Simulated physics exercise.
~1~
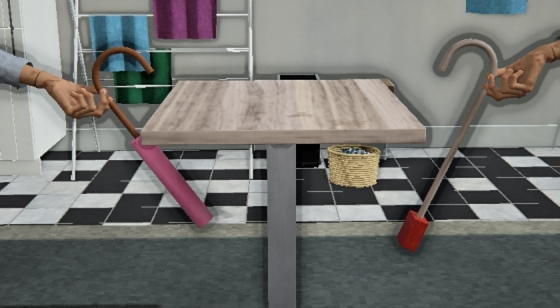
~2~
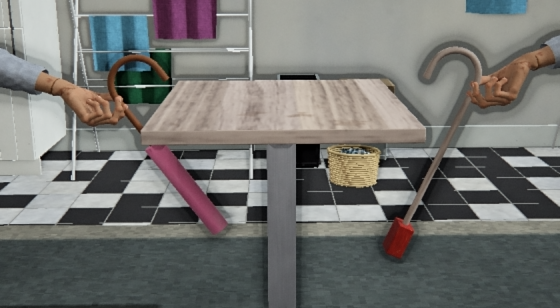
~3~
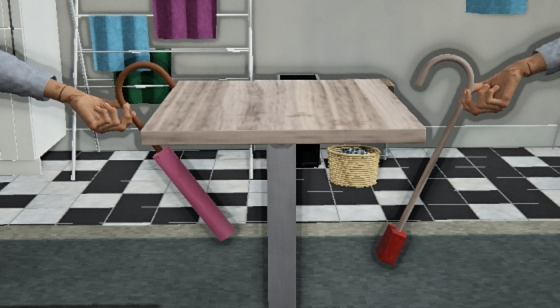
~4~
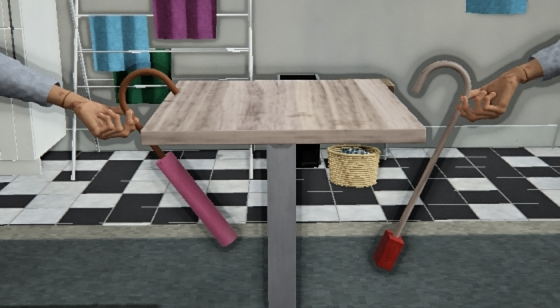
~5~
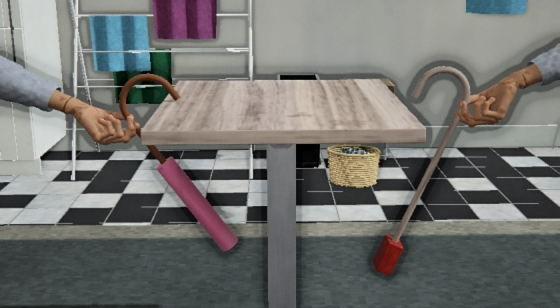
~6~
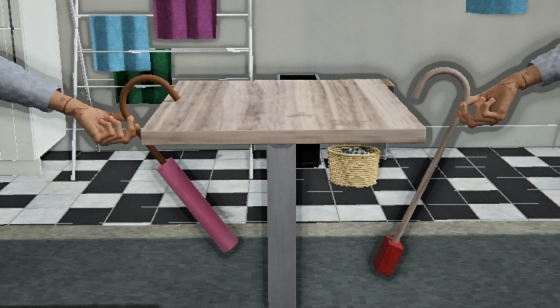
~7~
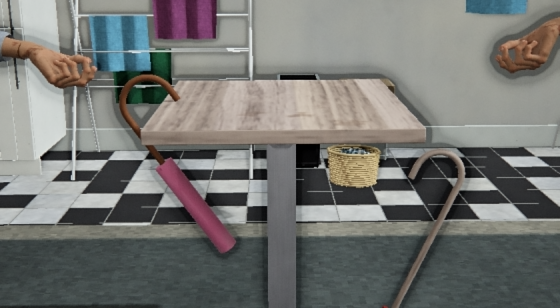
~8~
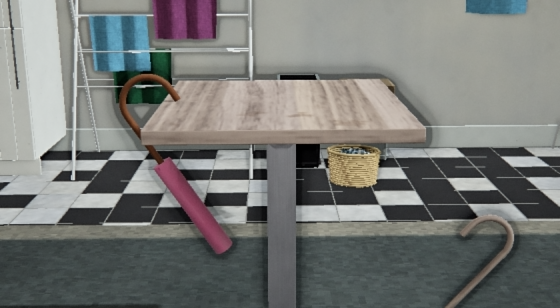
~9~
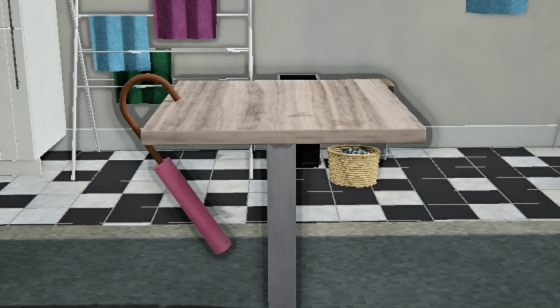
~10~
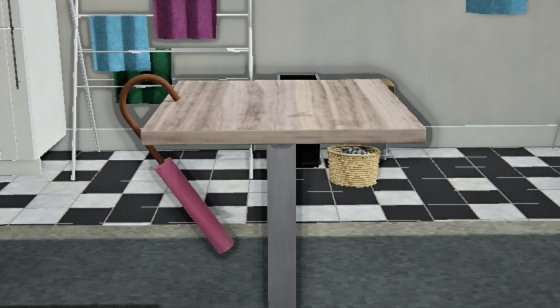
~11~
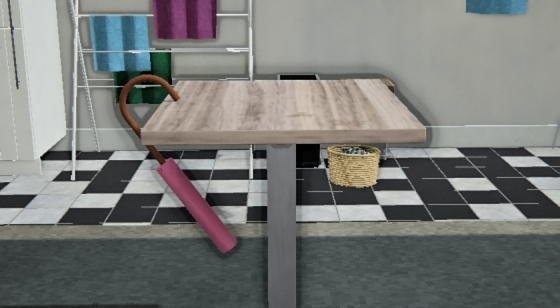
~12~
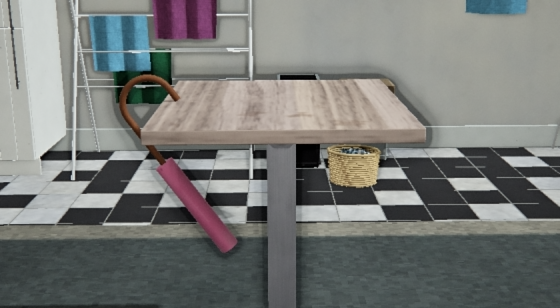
Two hands release curved handles at a table; the umbrella hangs, the red brush falls.
